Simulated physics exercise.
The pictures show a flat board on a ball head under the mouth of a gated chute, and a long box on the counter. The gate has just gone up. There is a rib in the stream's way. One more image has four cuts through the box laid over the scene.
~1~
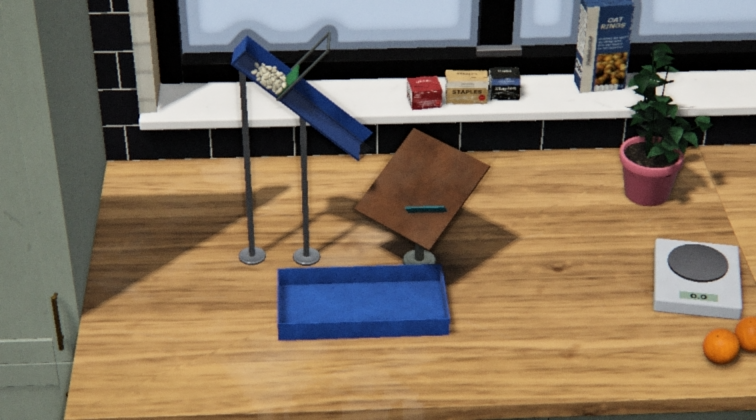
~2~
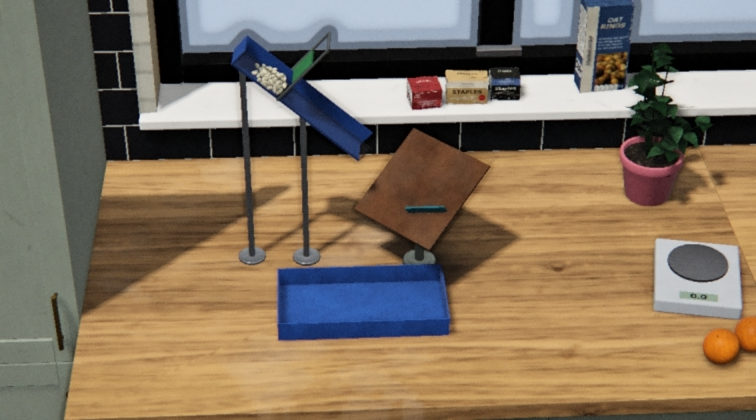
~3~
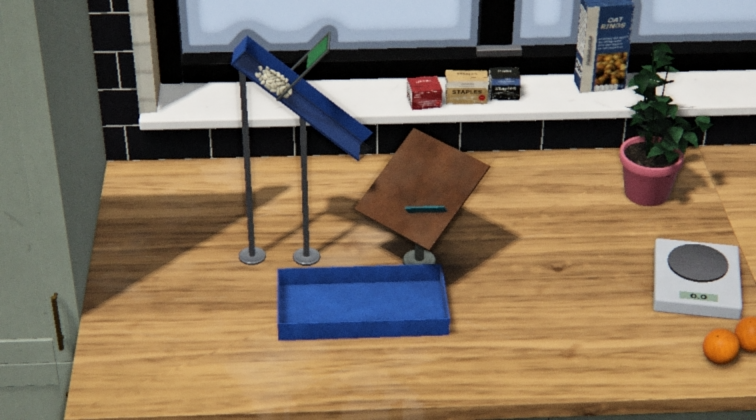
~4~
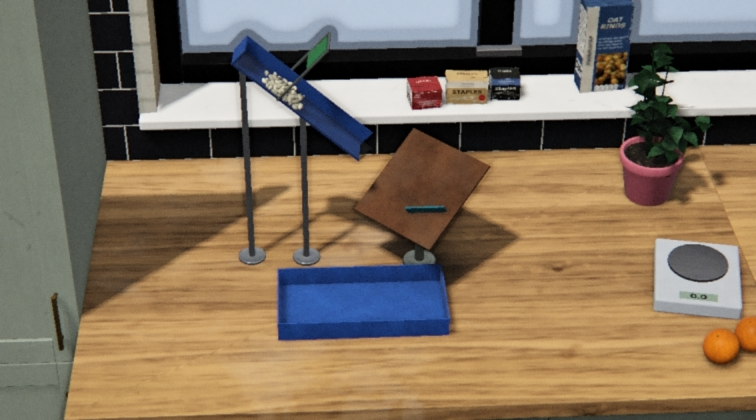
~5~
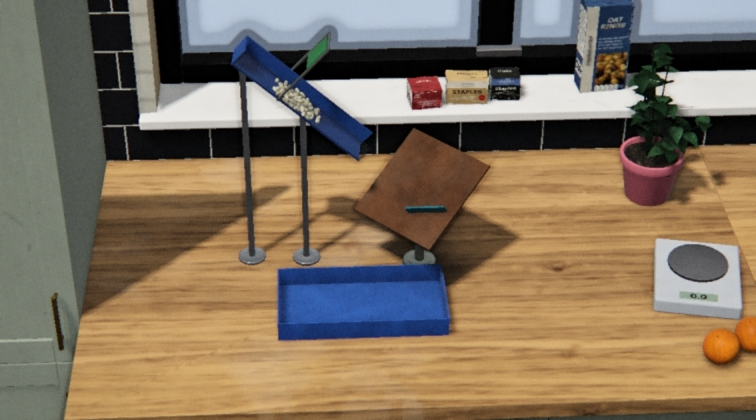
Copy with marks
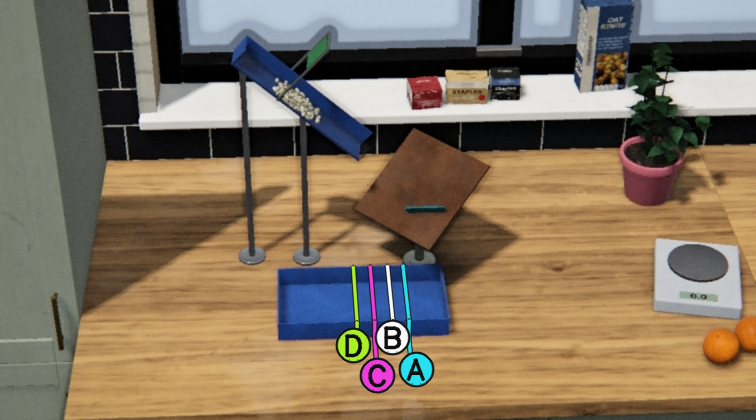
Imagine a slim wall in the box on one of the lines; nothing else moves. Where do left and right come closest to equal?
Use line C.
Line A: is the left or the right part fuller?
The left side.
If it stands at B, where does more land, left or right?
Left.
On the marked copy, line A crosses the front rim at (409, 320); line B crosses the front rim at (392, 320); line C crosses the front rim at (374, 321); line D crosses the front rim at (357, 321).
With A, of what is caught, all on the left of the divider, none on the right.
With B, of what is caught, nearly all on the left of the divider, a small part on the right.
With C, of what is caught, about two thirds on the left of the divider, about a third on the right.
With D, of what is caught, a small part on the left of the divider, most on the right.
